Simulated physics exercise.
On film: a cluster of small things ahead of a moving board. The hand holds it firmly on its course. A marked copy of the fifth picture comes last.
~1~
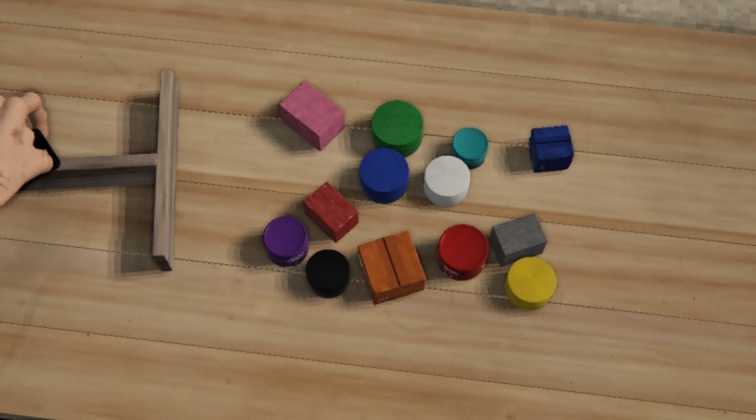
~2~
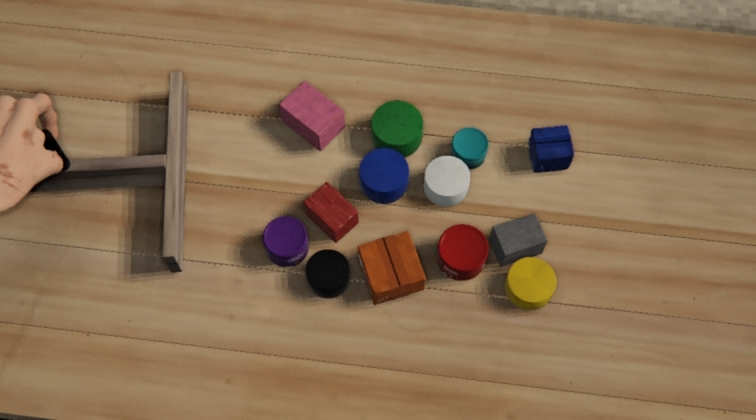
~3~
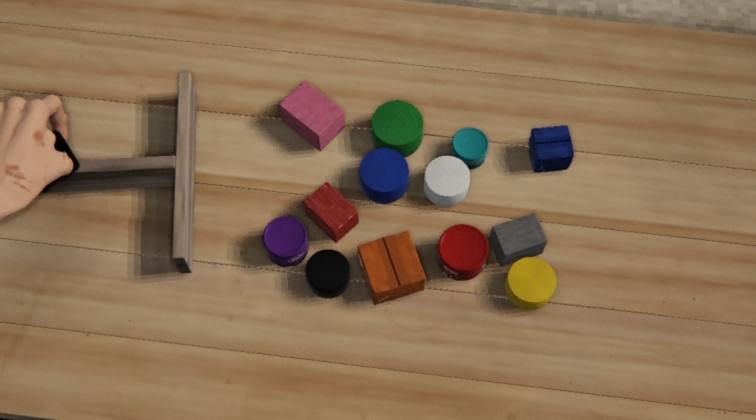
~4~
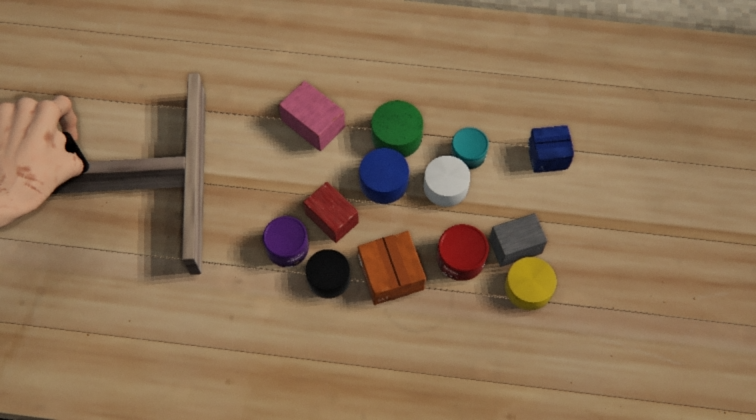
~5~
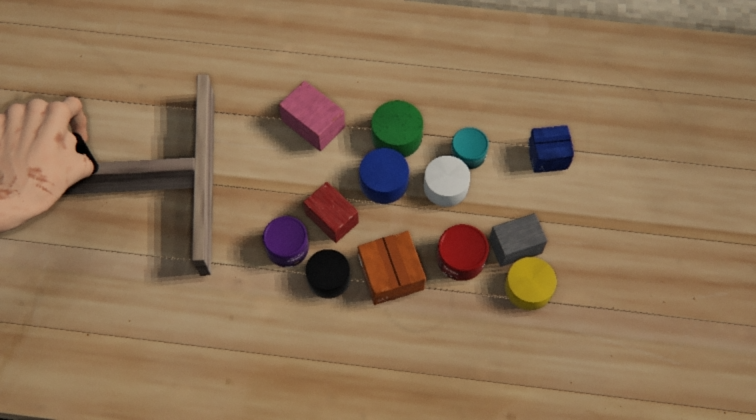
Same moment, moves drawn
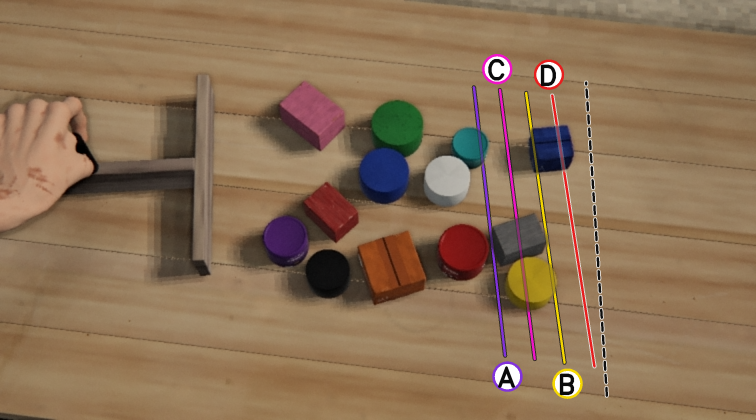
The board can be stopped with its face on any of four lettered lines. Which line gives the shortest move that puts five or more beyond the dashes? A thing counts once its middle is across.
Line B.
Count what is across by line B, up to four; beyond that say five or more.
In all, five or more.
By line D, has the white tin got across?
Yes.
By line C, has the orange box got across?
No.
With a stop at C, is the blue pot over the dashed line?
By then, no.
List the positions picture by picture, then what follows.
The first frame shows blue box (551, 149); black pot (328, 274); yellow tin (530, 284).
The second frame shows board (172, 160); red block (331, 213).
The third frame shows board (181, 161); grey block (518, 240).
The fourth frame shows board (191, 162); pink block (313, 116).
The fifth frame shows board (200, 163); turquoise tub (470, 149); blue pot (384, 176); red tub (463, 253).
On the marked copy, A at (489, 213); B at (544, 219); C at (516, 216); D at (572, 222); the dashed line at (596, 227).
Taking B. A third of the way, board (322, 176); blue box (551, 150); yellow tin (530, 284); none across.
Two thirds of the way, board (445, 190); grey block (558, 221); blue box (551, 150); none across.
When it is over, board (545, 201); yellow tin (641, 321); blue box (622, 153); five across.
As for the rest, A gets none across; C gets only three across; D gets nine across, but is farther than needed.
